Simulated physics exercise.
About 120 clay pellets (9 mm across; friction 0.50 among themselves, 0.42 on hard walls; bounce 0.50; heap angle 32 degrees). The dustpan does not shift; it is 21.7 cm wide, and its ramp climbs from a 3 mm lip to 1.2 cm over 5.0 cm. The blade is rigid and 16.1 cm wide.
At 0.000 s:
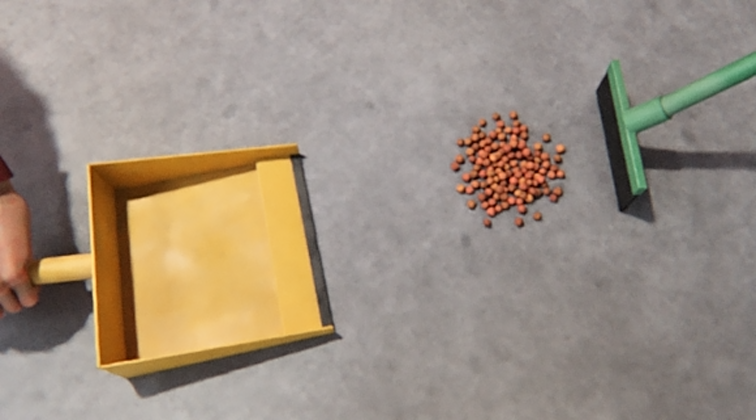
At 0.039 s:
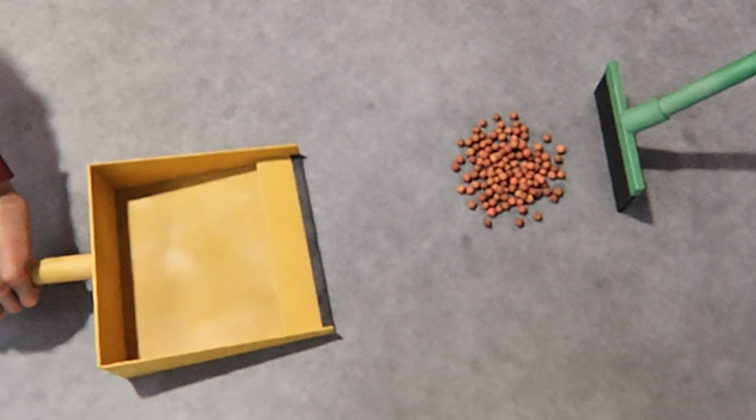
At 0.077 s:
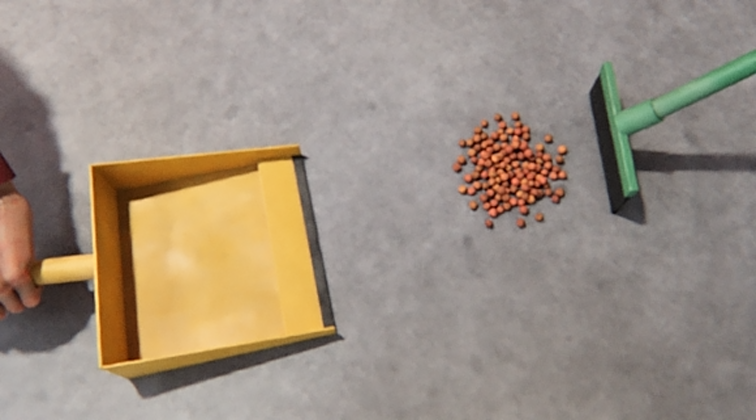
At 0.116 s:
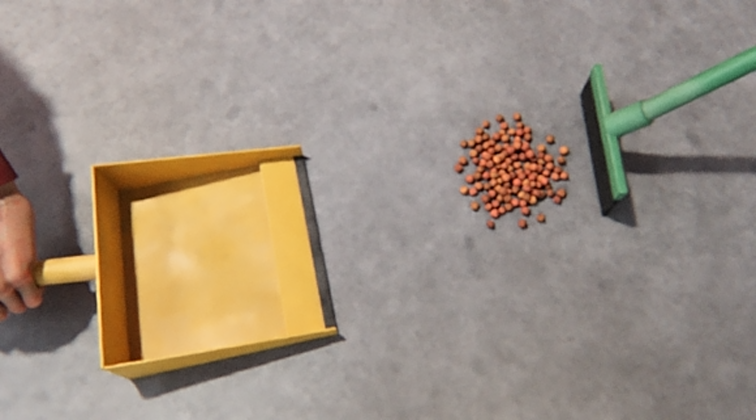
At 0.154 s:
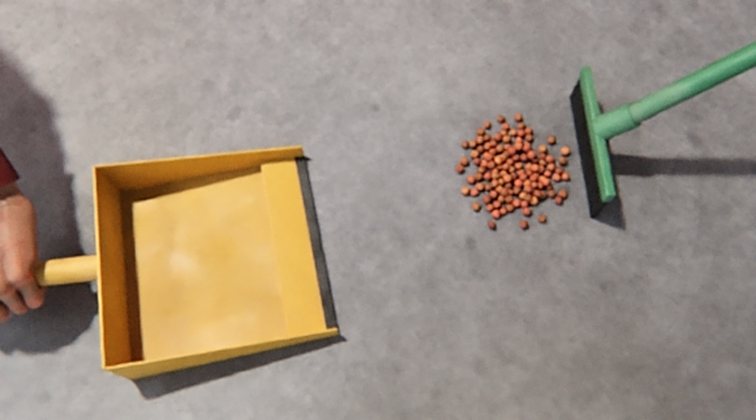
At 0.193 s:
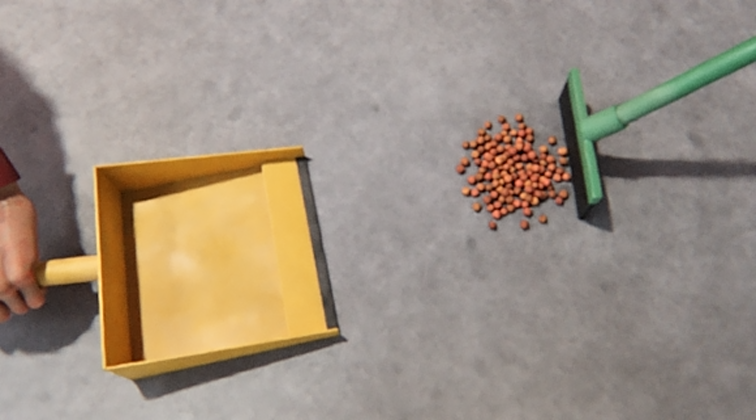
A green squeegee-like tool with a dark blade slides a short way left over a grey, mottled floor seen from above, its blade closing up to the right edge of a loose pile of small reddish-brown pellets. The pile lies undisturbed right of centre, while at left a hand grips the handle of a yellow dustpan with a dark front lip. The hand, the dustpan and the view stay practically still.
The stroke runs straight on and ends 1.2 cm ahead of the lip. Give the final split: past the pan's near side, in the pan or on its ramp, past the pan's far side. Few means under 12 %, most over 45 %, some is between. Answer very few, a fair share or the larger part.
Past the pan's near side: Very few; in the pan or on its ramp: A fair share; past the pan's far side: A fair share.
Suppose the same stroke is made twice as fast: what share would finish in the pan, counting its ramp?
It would be near 35 per cent.
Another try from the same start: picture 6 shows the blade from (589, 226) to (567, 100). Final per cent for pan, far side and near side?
Pan 0, far 5, near 0.
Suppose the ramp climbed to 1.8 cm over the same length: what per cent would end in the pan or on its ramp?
It would be near 30 per cent.
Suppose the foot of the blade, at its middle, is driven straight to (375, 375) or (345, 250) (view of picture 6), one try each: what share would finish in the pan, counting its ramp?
About 0 and 20 per cent.
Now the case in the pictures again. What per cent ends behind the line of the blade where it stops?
Some 15 per cent.
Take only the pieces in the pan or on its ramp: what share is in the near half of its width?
Some 10 per cent.
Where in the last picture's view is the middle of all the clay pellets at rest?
Around (316, 188).
After 0.55 s, middle of the blade 17 cm from the lip; 0 % over the lip, far side 10 %, near side 0 %.
Then, at 0.79 s, middle of the blade 8 cm from the lip; 0 % over the lip, far side 20 %, near side 0 %.
Then, at 1.13 s, middle of the blade 3 cm from the lip; 30 % over the lip, far side 25 %, near side 0 %.
By 1.7 s all is still; near side 0 %, pan 30 %, far side 25 %, in front of the lip or behind the blade 45 %.
